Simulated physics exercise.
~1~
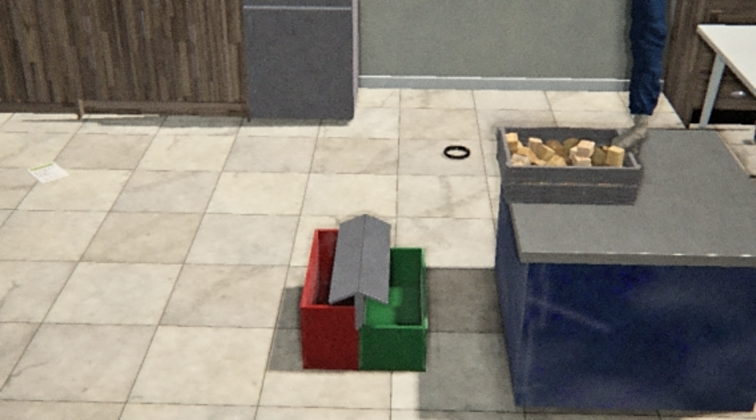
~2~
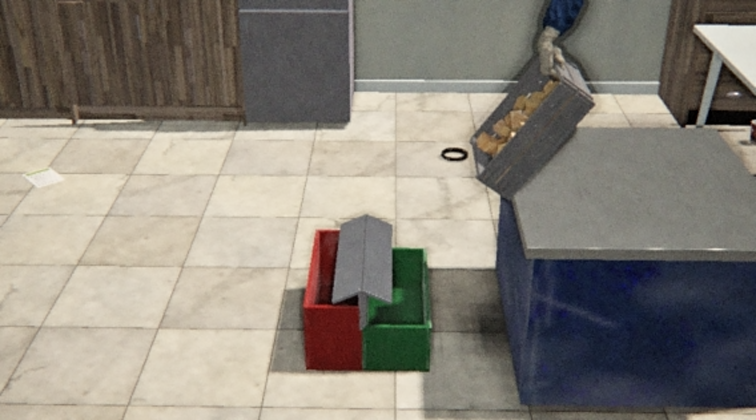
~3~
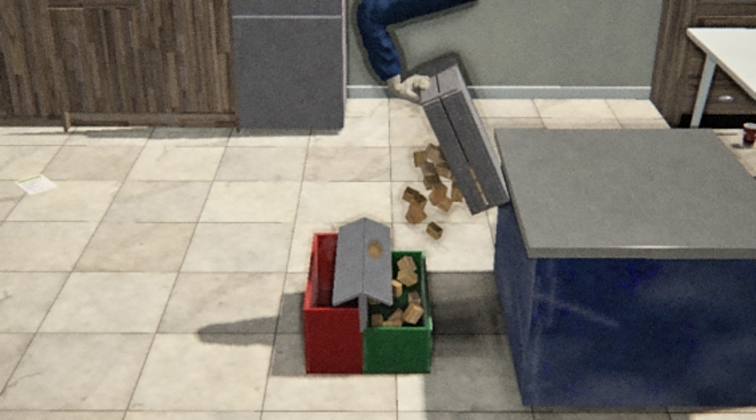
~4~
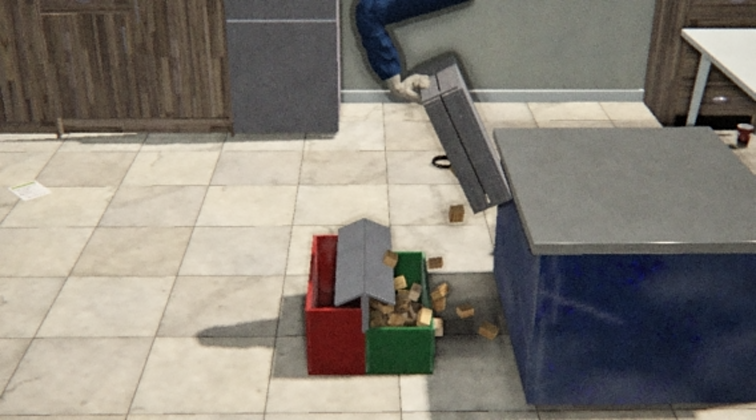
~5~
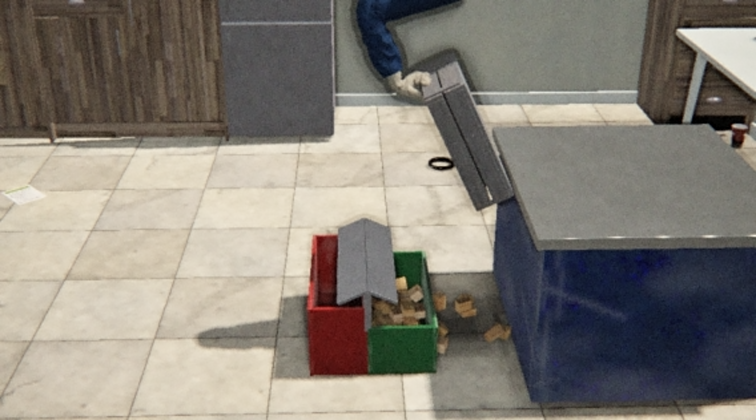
An arm tips a grey crate of wooden blocks, most landing in the green trough.
